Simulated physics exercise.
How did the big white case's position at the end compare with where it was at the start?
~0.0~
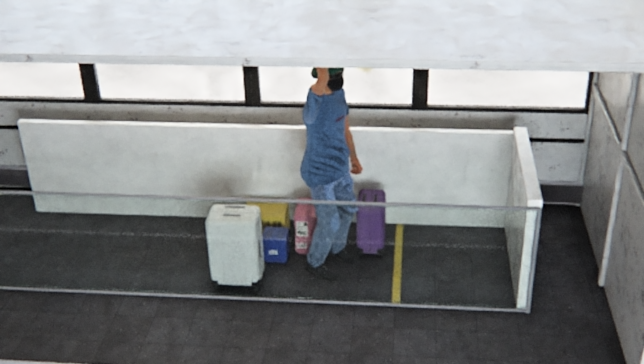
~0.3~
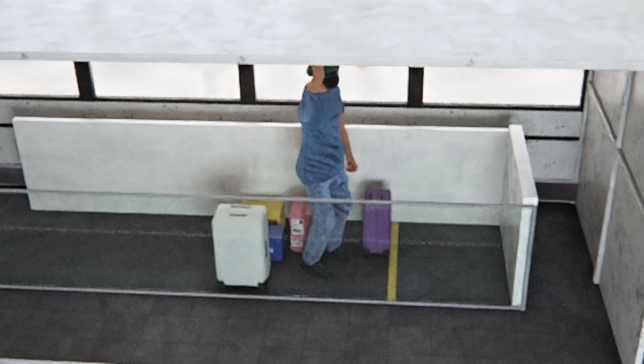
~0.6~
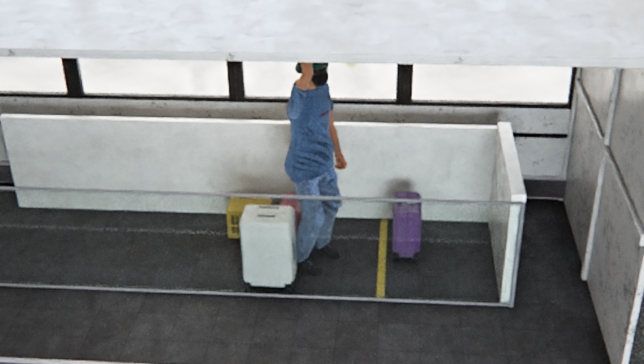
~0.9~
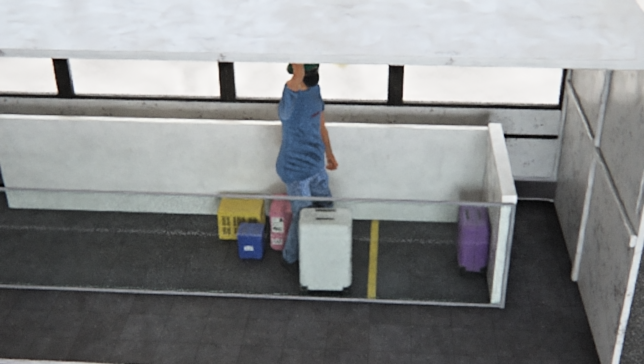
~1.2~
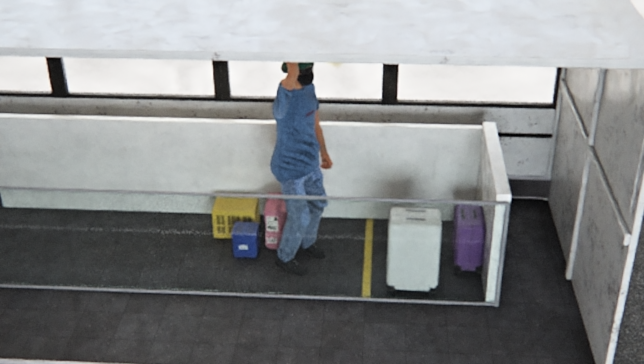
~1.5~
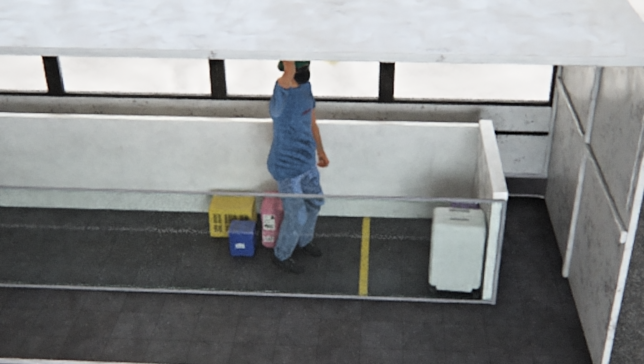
At the start it stood to the left of the passenger, in front of the yellow crate and blue tub. At the end it stood upright beyond the yellow line, by the wall at the right end of the bay.
